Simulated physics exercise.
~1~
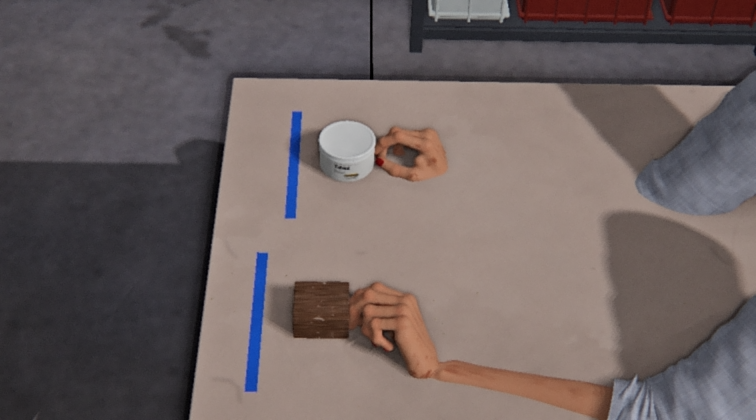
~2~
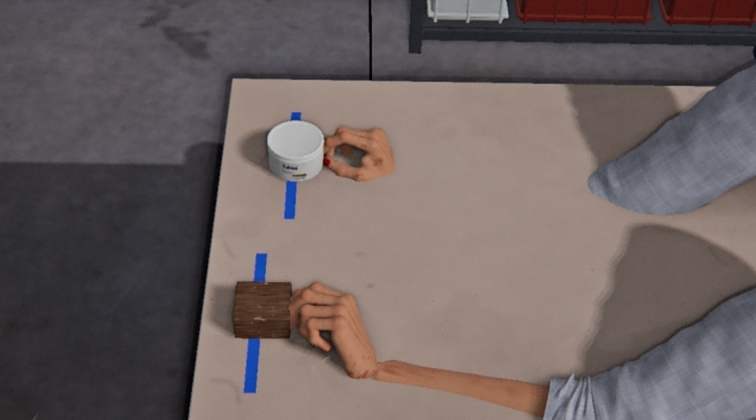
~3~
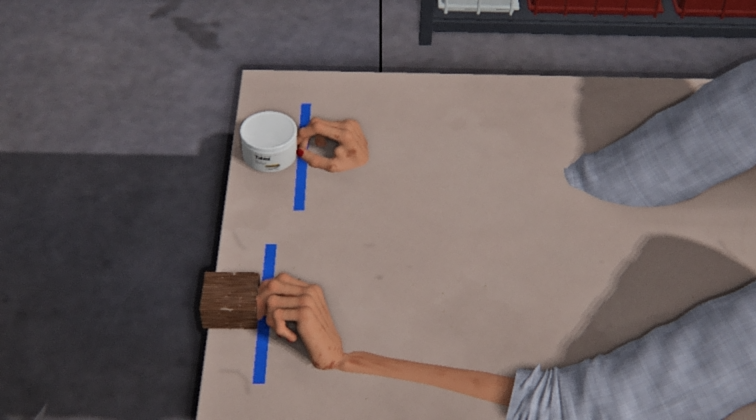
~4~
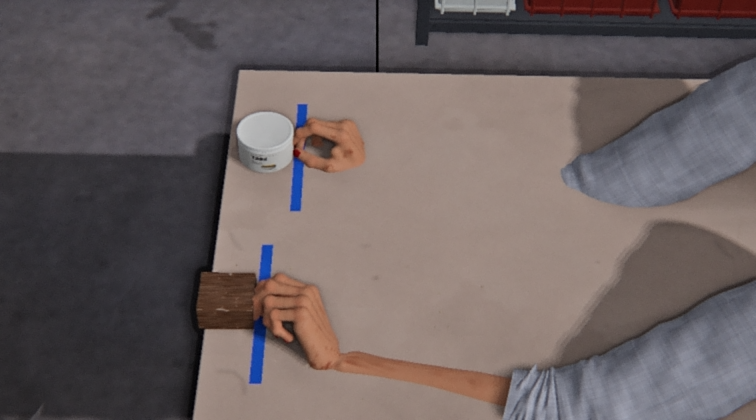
A white tub and a brown, wood-textured block sit on a pale tabletop, each with a hand's fingertips against its right side and a strip of blue tape ahead to the left. Both hands push together, and the two objects slide left until they cover part of their strips. The pushing continues, carrying the tub and the block past the tape toward the table's left edge. There the hands stop, with their fingers over the blue strips. The tub and the block come to rest near the edge, both still upon the table.
